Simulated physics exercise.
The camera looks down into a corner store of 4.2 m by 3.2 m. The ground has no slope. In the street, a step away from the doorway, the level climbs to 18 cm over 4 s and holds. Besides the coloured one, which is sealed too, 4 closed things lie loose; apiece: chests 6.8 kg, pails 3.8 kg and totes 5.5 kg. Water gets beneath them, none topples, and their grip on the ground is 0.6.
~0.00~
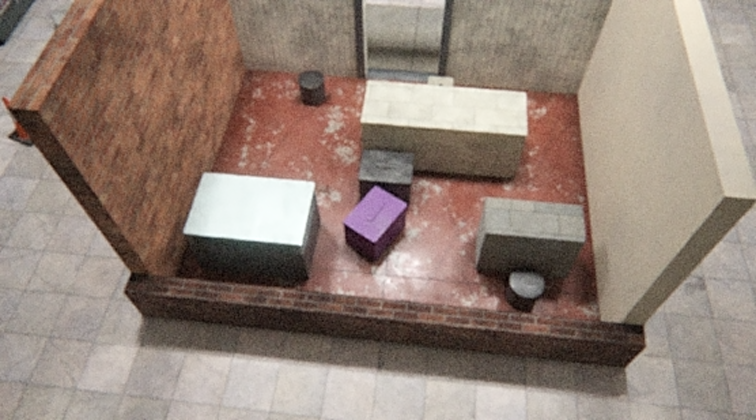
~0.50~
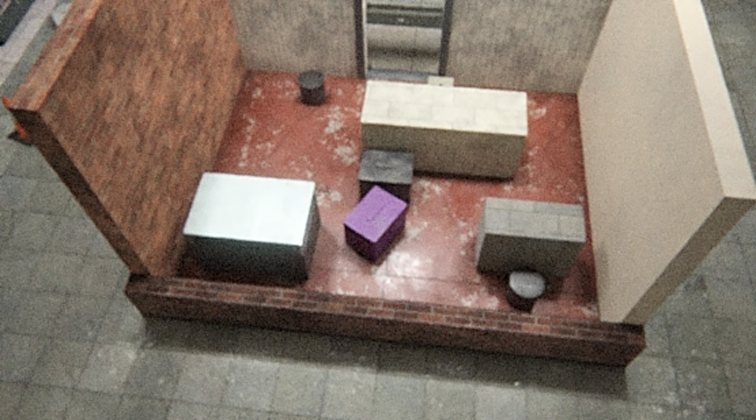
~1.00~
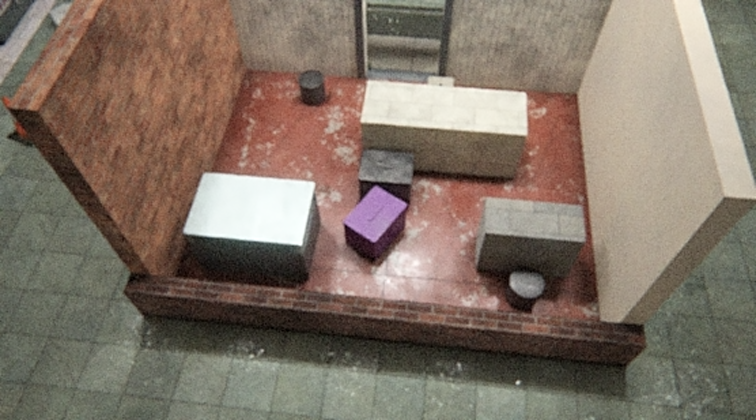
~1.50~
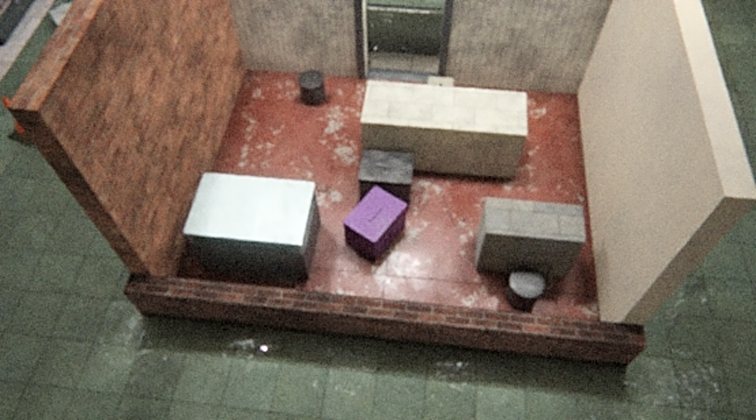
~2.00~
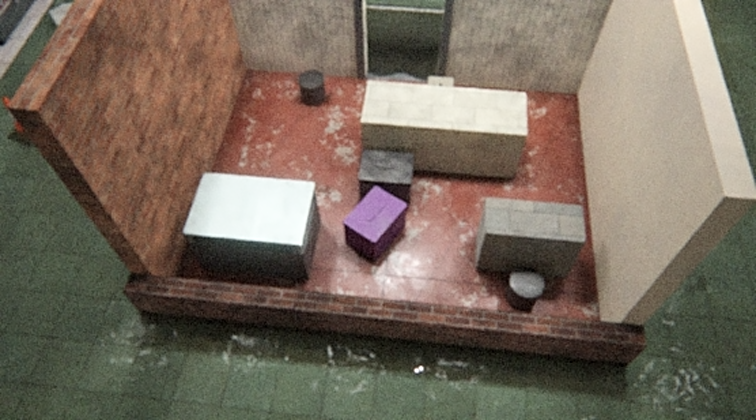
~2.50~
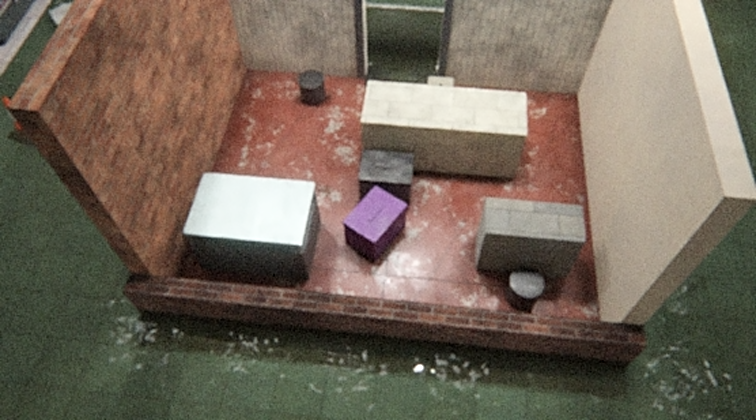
Greenish water spreads over the paving around the walled room while the purple chest stays still.
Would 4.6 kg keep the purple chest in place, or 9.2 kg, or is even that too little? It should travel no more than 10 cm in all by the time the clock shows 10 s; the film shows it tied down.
For it, only the higher weight holds it.
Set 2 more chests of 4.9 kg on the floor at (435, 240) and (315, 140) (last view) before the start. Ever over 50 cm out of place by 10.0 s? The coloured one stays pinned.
In that order: Less, more.
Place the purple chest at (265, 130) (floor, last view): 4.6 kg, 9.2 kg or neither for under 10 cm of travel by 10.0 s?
Neither holds.
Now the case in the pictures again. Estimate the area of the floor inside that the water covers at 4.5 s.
Some 4.0 m2.
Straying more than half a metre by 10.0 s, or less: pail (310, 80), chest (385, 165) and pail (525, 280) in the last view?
In turn: More, under, less.
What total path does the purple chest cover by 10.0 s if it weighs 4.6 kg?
About 40 cm.
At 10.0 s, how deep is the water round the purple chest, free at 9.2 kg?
About 4 cm.
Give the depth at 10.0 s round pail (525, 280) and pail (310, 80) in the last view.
About 2 and 9 cm.
After 3.5 s the purple chest would be 0 cm from its start with 4.6 kg and 0 cm from its start with 9.2 kg; 0 cm of water round it then.
After 4.5 s the purple chest would be 0 cm from its start with 4.6 kg and 0 cm from its start with 9.2 kg; 0 cm of water round it then.
After 7.0 s the purple chest would be 0 cm from its start with 4.6 kg and 0 cm from its start with 9.2 kg; 1 cm of water round it then.
After 10.0 s the purple chest would be 35 cm from its start with 4.6 kg and 5 cm from its start with 9.2 kg; 4 cm of water round it then.
